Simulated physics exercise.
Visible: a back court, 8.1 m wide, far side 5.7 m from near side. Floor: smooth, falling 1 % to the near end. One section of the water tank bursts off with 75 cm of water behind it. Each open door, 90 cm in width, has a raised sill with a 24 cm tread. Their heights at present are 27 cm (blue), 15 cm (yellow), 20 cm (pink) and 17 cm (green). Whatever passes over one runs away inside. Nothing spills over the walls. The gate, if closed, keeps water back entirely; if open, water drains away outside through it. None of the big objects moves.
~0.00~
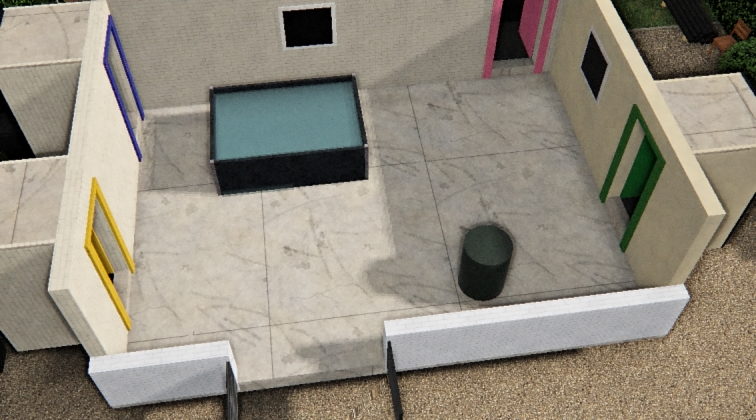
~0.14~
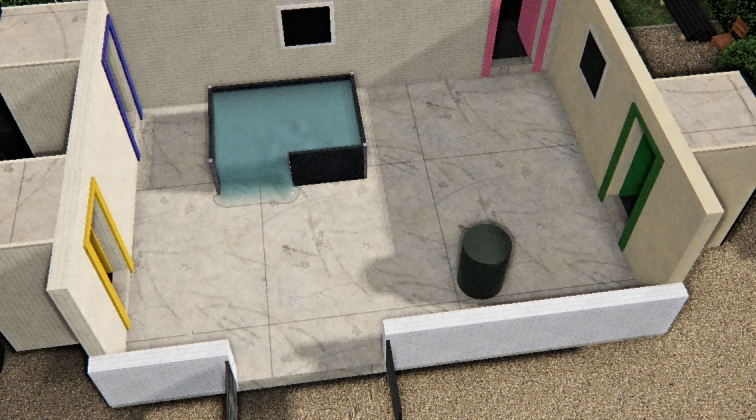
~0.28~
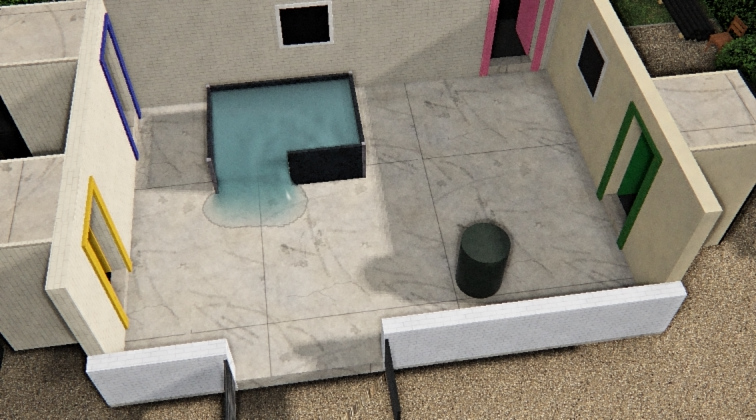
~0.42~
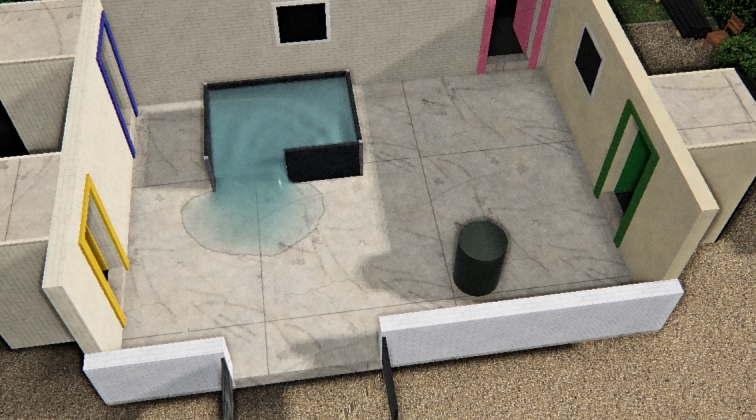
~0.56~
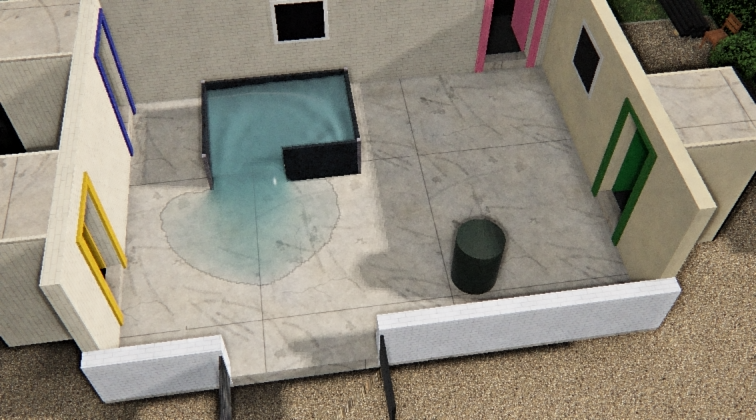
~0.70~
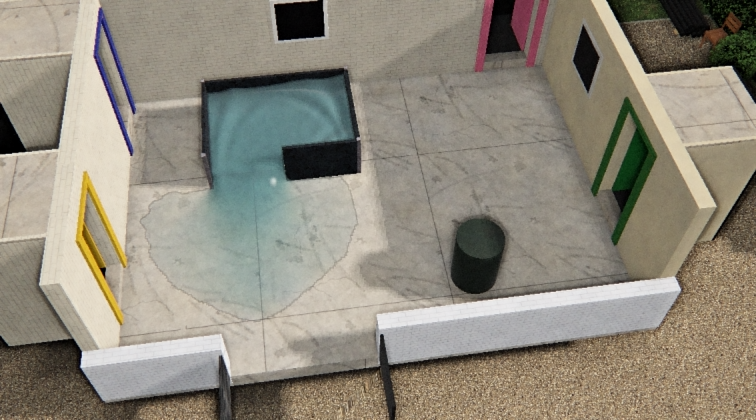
Water pours from a gap in the tank's front and spreads across the pale floor.
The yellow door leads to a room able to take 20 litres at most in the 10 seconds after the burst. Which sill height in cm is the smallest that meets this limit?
A height of roughly 19 cm.
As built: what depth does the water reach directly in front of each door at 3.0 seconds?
In cm - blue: 0, yellow: 23, pink: 0, green: 0.
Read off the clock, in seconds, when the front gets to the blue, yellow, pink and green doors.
Arrival: Blue 5.0 s, yellow 1.0 s, pink not in the 10 s, green 5.5 s.
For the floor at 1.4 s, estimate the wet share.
30 %.
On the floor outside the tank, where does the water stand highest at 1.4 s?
(234, 192).
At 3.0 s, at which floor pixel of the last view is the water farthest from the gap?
(566, 317).
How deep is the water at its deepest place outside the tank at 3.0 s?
Max depth: About 30 cm.
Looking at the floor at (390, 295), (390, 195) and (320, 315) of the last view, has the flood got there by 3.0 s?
Listed order - soaked through, unwetted, soaked through.
After 1.4 s water covers 30 % of the floor, deepest (42 cm) near (234, 192); 11 cm at the yellow door, 0 litres in over its 15 cm sill.
After 3.0 s water covers 35 % of the floor, deepest (30 cm) near (192, 303); 23 cm at the yellow door, 23 litres in over its 15 cm sill.
After 10.0 s water covers 70 % of the floor, deepest (10 cm) near (621, 310); 7 cm at the yellow door, 60 litres in over its 15 cm sill.
At the yellow door as built, the water arrived by 1.1 s and peaked near 24 cm at 3.2 s.
Run again over the same 10 s with other heights there, 48 litres in over 16 cm, 9 litres over 21.5 cm. The limit of 20 litres is kept from about 19 cm up.
